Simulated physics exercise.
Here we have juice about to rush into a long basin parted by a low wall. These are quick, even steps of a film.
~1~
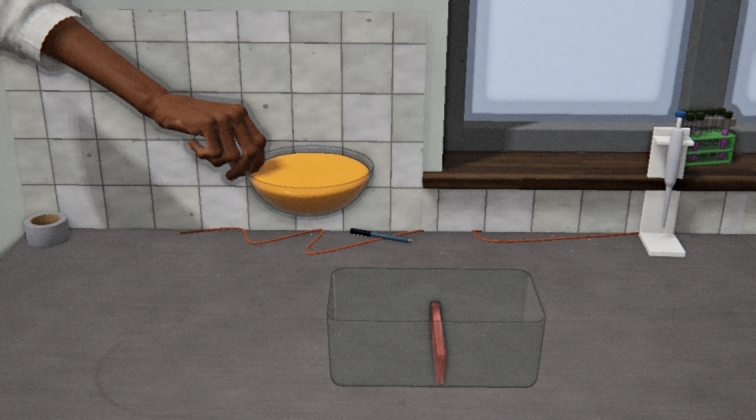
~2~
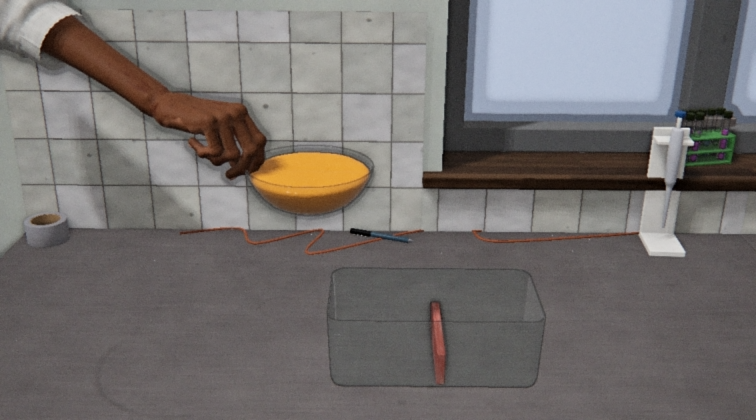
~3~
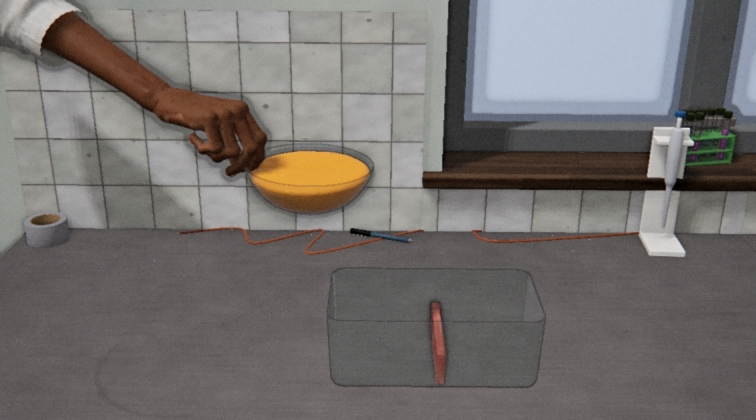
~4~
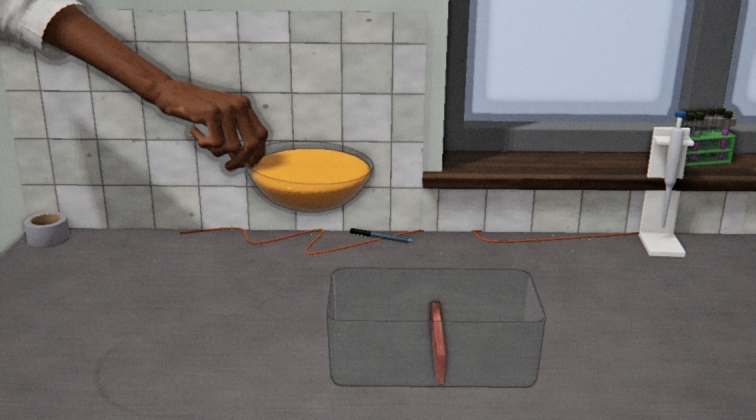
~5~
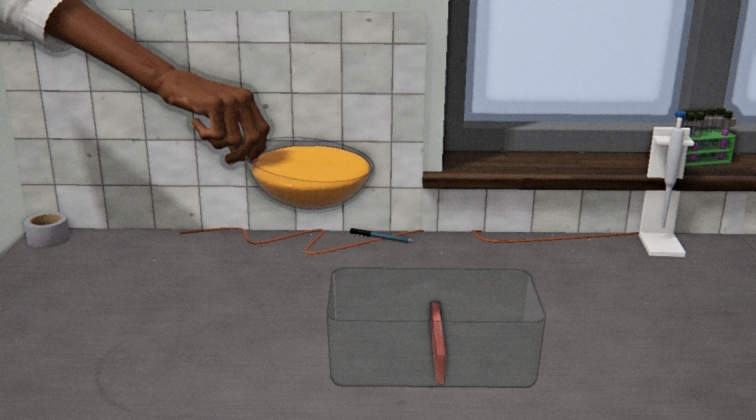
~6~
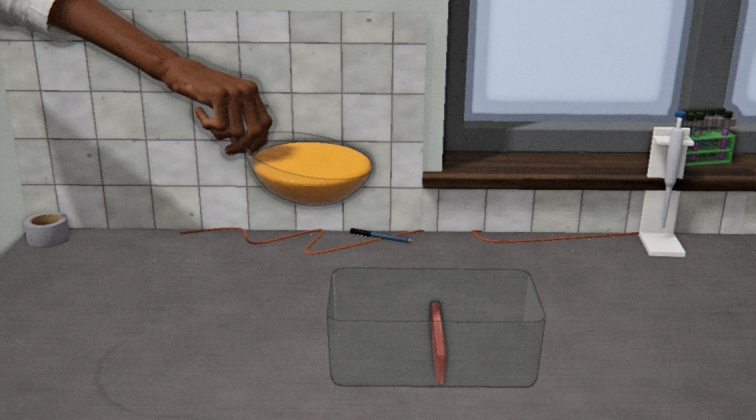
A hand holding a glass bowl of orange juice slowly tilts it rightward above a clear basin with a low red divider.
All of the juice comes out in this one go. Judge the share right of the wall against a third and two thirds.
The share right of the wall is more than two thirds.
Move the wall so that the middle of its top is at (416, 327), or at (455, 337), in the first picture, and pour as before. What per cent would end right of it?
In turn 90 and 60 in a hundred.
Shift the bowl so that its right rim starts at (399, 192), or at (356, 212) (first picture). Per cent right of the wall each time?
Roughly 90 per cent, and 40 per cent.
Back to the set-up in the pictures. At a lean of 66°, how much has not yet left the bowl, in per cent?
Some 30 per cent.
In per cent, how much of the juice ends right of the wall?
It comes to 80 per cent or so.
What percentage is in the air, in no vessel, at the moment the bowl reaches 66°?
Near 55 %.
A moment on, the bowl is tipped part way and 28 per cent is still to pour, 9 is left of the wall and 7 right of it.
Next, the bowl is tipped right over and 0 per cent is still to pour, 13 is left of the wall and 79 right of it.
Then the bowl is tipped right over and 0 per cent is still to pour, 16 is left of the wall and 82 right of it.
Later the bowl is tipped right over and 0 per cent is still to pour, 16 is left of the wall and 82 right of it.
In the end 16 per cent lies left of the wall, 82 right of it and 2 outside.
